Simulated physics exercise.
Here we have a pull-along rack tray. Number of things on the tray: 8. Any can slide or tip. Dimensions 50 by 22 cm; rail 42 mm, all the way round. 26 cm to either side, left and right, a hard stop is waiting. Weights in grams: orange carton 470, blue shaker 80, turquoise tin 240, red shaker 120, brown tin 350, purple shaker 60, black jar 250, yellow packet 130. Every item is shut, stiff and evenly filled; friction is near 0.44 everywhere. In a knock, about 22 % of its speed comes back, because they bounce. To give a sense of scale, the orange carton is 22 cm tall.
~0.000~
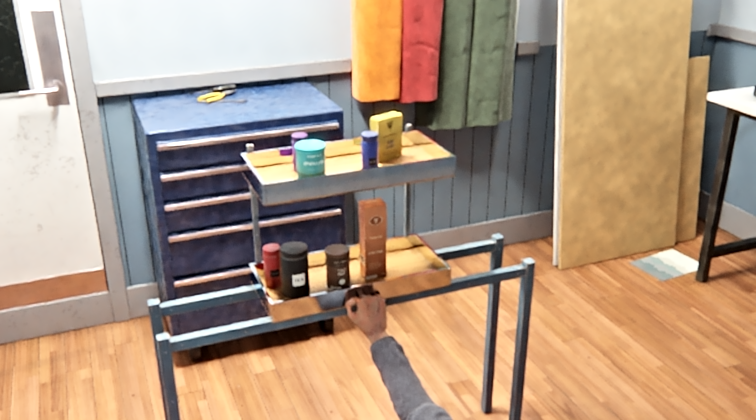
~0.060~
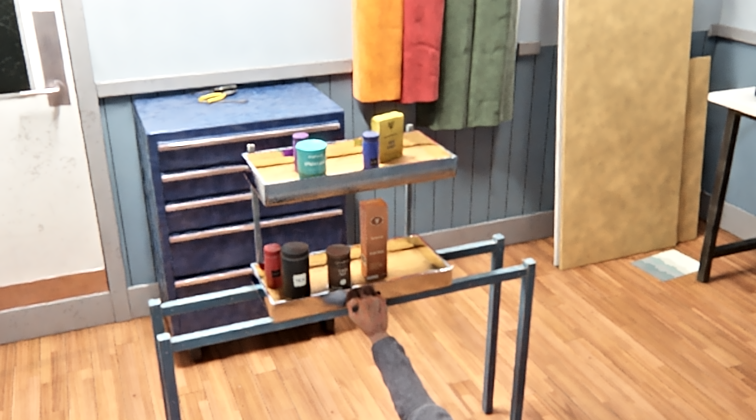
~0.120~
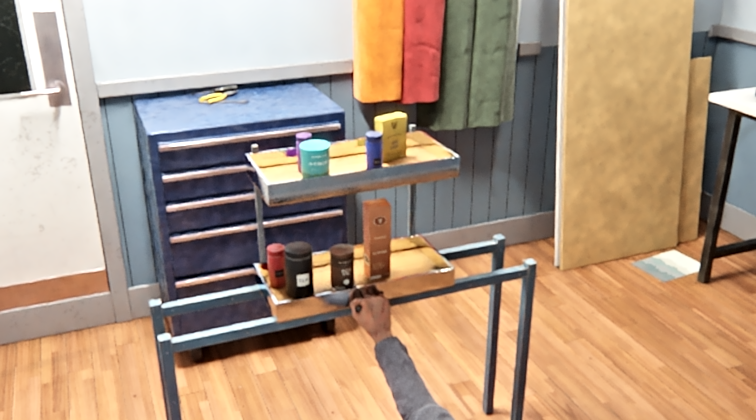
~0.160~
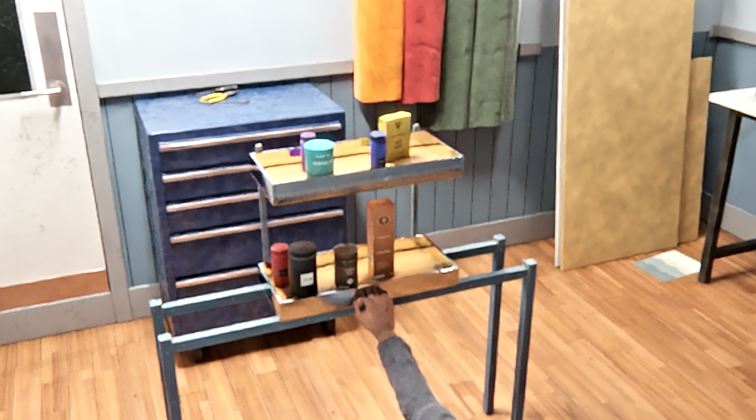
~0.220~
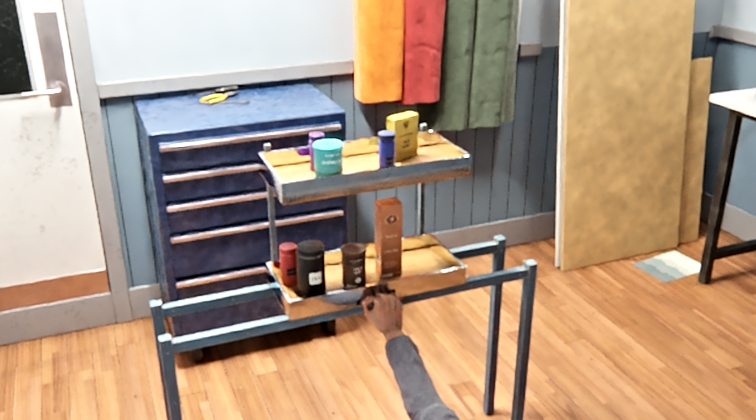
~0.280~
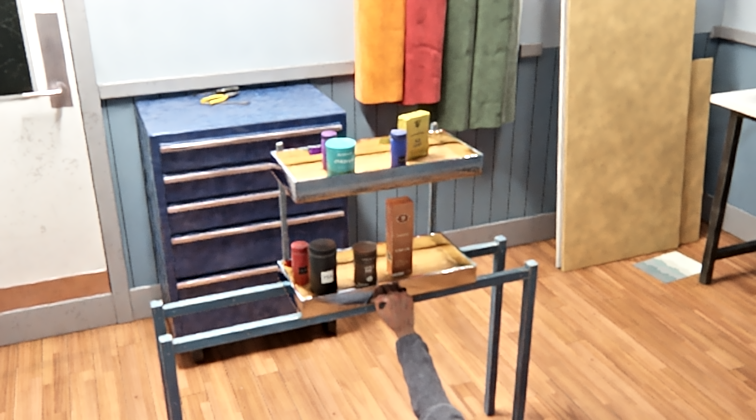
A hand gripped the lower edge of a two-level wooden rack holding small tins, jars and boxes, and slid it a short way to the right, slowly at first, then a little faster.
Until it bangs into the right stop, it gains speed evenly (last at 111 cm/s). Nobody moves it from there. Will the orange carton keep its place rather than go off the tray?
No. Lost overboard.
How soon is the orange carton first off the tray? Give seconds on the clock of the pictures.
I'd put it at some 0.8 s.
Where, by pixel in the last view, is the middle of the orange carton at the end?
It comes to a stop close to (506, 386).
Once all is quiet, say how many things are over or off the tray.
The answer: 5.
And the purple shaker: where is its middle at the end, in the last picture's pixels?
In the last view, its centre sits near (443, 146).
By 0.58 s, tray 26 cm right; orange carton tilted 13° near (481, 221); blue shaker tilted 18°; purple shaker tilted 15°.
By 0.98 s, tray 26 cm right; orange carton now off the tray; blue shaker on its side; red shaker on its side.
When it is over (3.2 s), off the tray, orange carton; lying over on the tray, blue shaker, red shaker, purple shaker and black jar; not toppled but over 5 cm from the start, turquoise tin, brown tin and yellow packet. In the last view, orange carton near (506, 386).
